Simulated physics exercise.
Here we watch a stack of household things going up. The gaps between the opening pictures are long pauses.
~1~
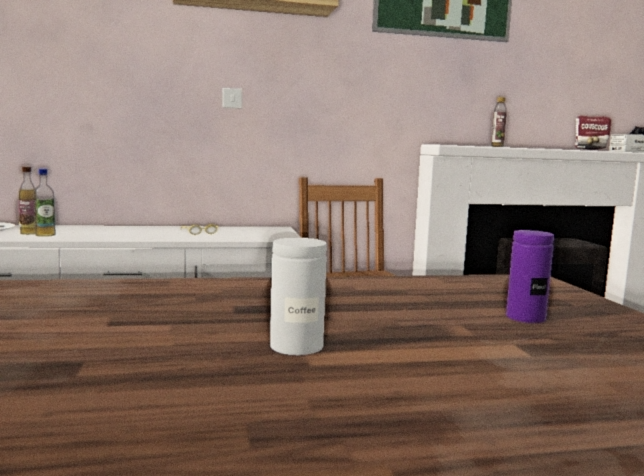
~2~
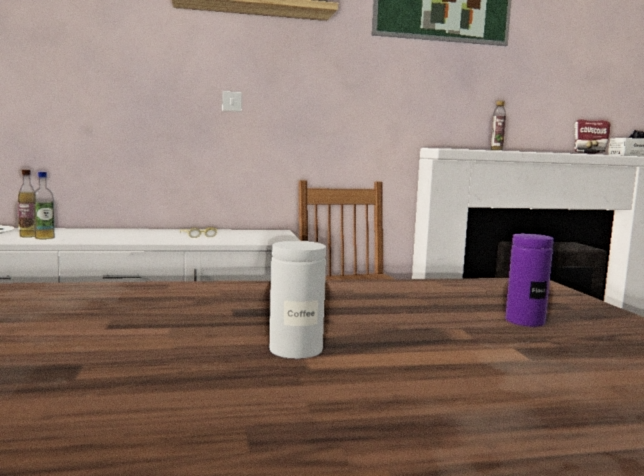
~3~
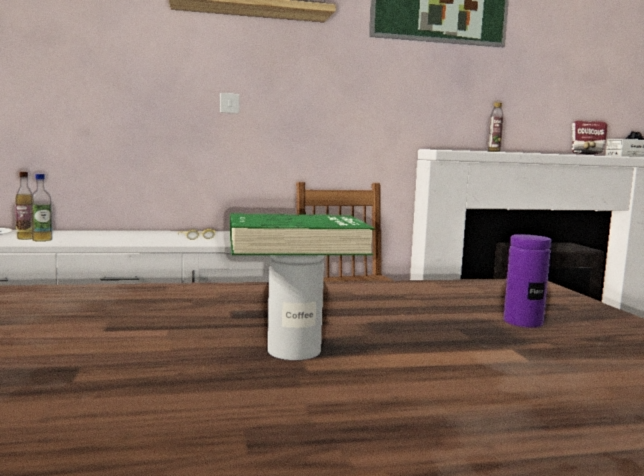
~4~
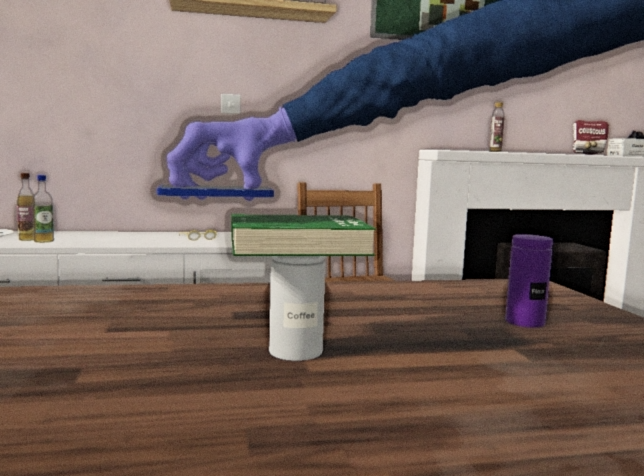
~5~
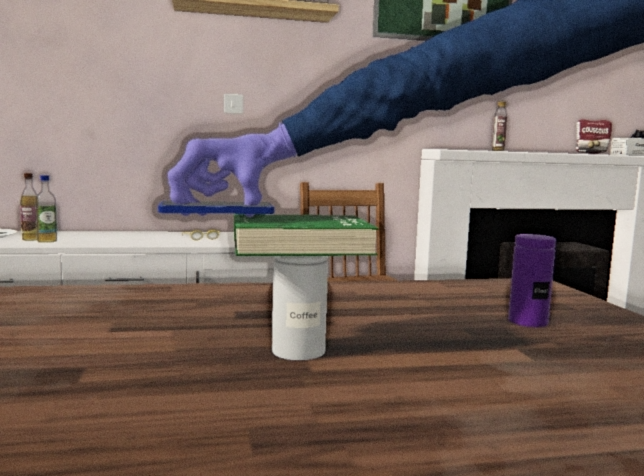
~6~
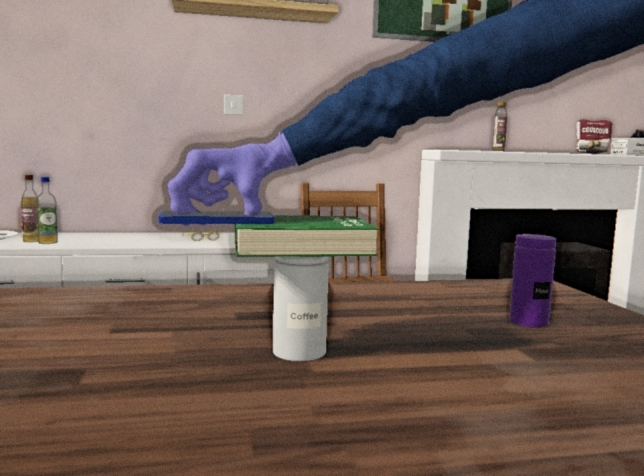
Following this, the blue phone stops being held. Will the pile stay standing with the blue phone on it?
No - most likely the pile cannot bear the load.
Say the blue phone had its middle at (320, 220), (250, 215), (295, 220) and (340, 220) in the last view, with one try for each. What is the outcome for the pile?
Outcomes in order: No collapse, no collapse, no collapse, no collapse.
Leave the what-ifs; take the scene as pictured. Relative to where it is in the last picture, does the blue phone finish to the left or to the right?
It goes to the left.
Then, 0.40 s after the last picture, blue phone now fallen.
Then, 0.50 s after the last picture, things are still on the move.
At rest, fallen, blue phone; the other 3 in place. Seen from the same camera at the end, blue phone near (160, 351). The pile gives way.
